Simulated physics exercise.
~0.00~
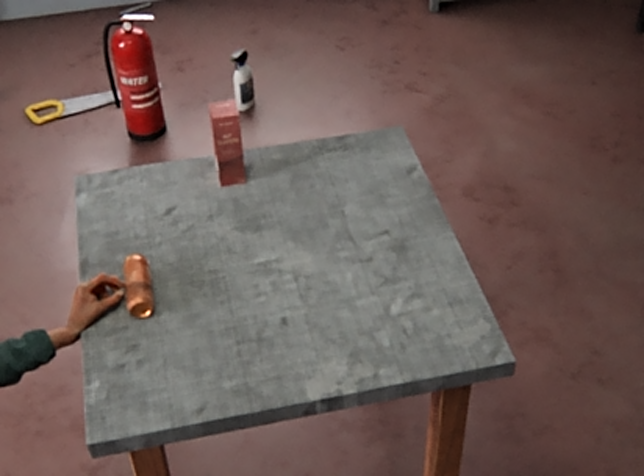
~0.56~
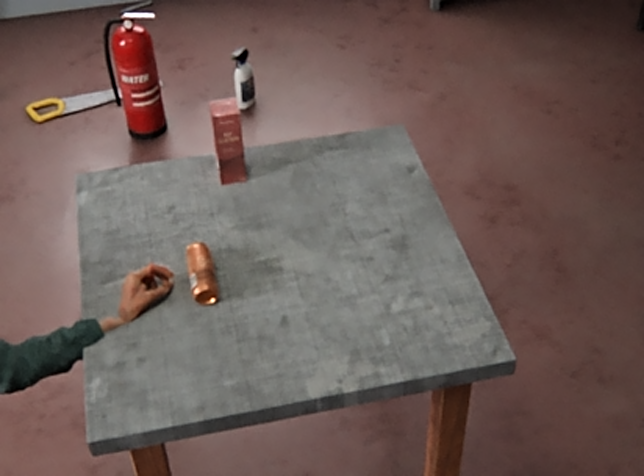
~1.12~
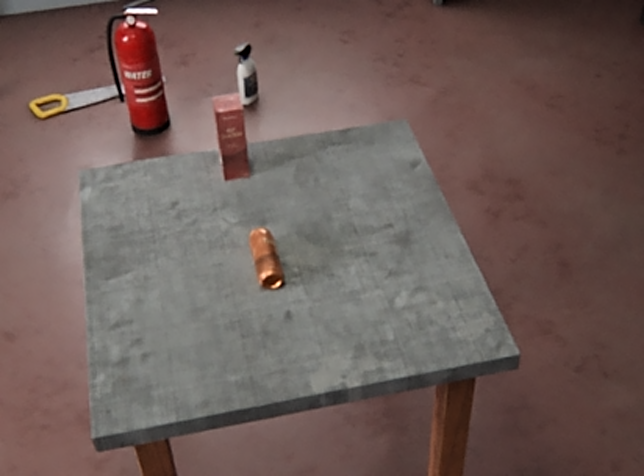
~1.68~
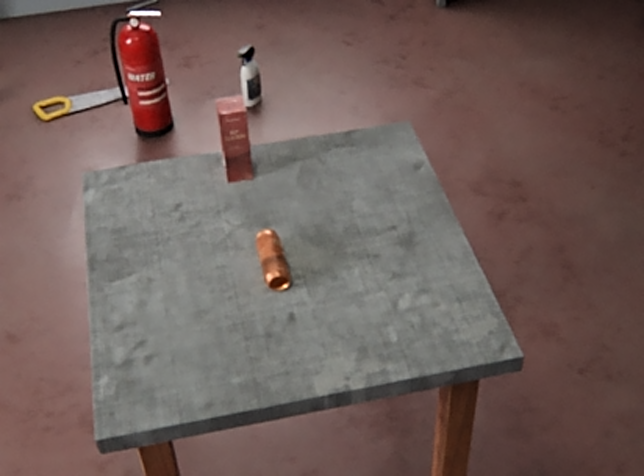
An orange can lies on its side near the left edge of a grey table, with the fingertips of a dark-sleeved hand against it. The hand pushes it to the right, then lets go and draws back as the can rolls away. The can keeps rolling well along the table top while the arm leaves the view. It slows near the middle and comes to rest there, still on its side and on the table. A red carton stands untouched at the far edge, with a fire extinguisher, a saw and a spray bottle on the floor behind.
